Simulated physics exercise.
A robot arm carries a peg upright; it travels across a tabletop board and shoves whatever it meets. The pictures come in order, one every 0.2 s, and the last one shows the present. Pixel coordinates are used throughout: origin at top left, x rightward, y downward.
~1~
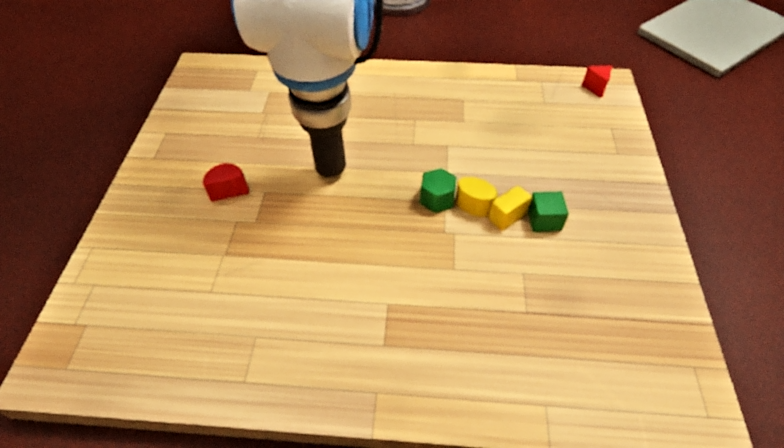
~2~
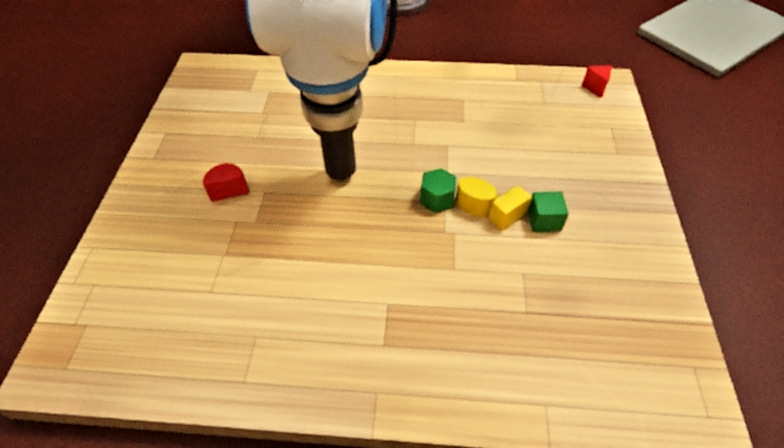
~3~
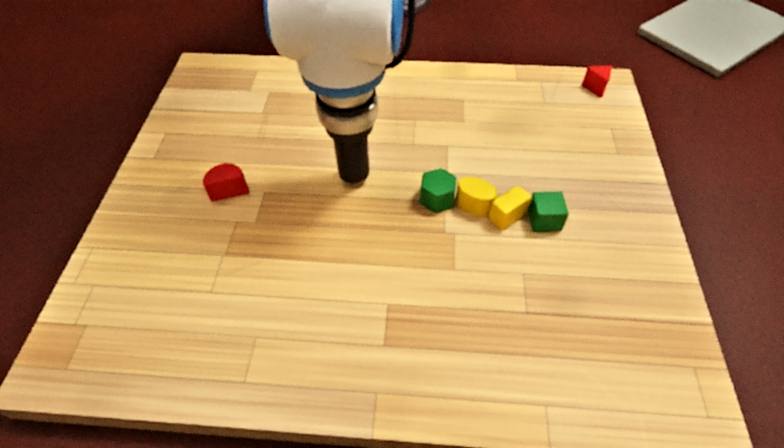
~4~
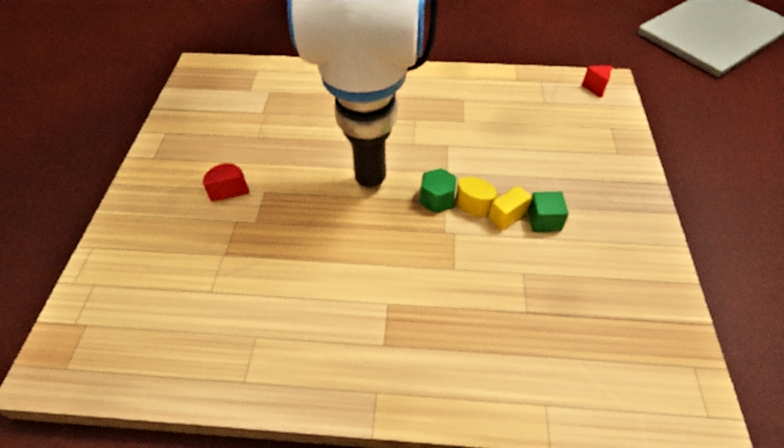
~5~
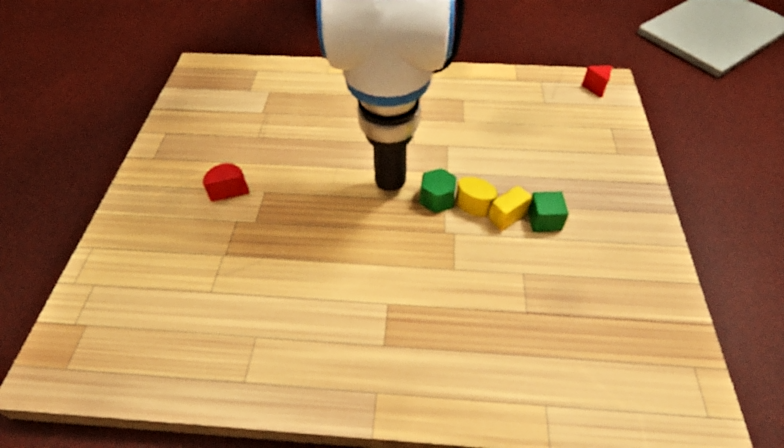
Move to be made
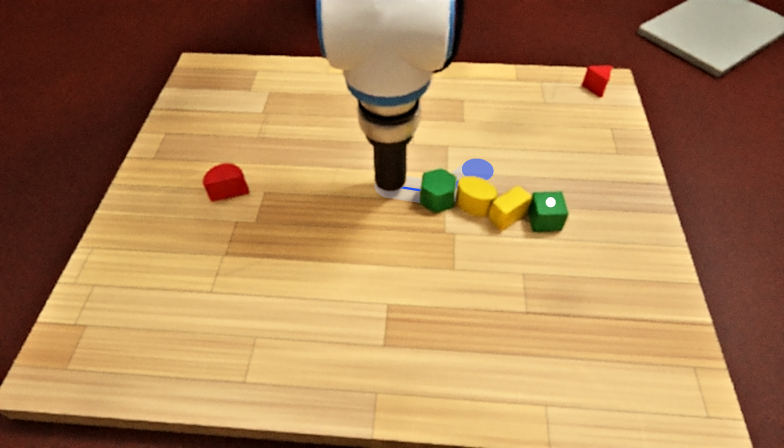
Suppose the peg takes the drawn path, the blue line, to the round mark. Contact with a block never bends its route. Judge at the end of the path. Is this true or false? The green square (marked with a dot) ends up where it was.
Verdict: False.
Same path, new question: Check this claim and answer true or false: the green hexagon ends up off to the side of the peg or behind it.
That is true.
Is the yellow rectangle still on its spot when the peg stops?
No, that is not what happens.
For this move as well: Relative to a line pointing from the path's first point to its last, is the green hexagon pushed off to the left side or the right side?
Moves right.
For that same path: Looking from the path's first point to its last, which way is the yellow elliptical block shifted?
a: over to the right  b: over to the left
I'll go with a - over to the right.
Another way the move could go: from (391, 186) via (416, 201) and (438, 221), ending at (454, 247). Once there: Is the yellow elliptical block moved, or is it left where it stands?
That block moves.
The drawn path runs from (391, 186) over (424, 191) and (455, 187) to (478, 170); the dot is on the green square.
On the path given first. One third of the way, peg (424, 185); green hexagon (458, 184); yellow elliptical block (493, 195), turned 20° clockwise; yellow rectangle (522, 205), turned 35° anticlockwise.
Two thirds of the way, peg (456, 181); green hexagon (486, 185), turned 30° clockwise; yellow elliptical block (511, 208), turned 55° clockwise; yellow rectangle (544, 218), turned 75° anticlockwise; green square (562, 204), turned 20° anticlockwise.
At the end, peg (479, 164); green hexagon (491, 182), turned 50° clockwise; yellow elliptical block (512, 208), turned 55° clockwise; yellow rectangle (545, 219), turned 75° anticlockwise; green square (562, 204), turned 20° anticlockwise.
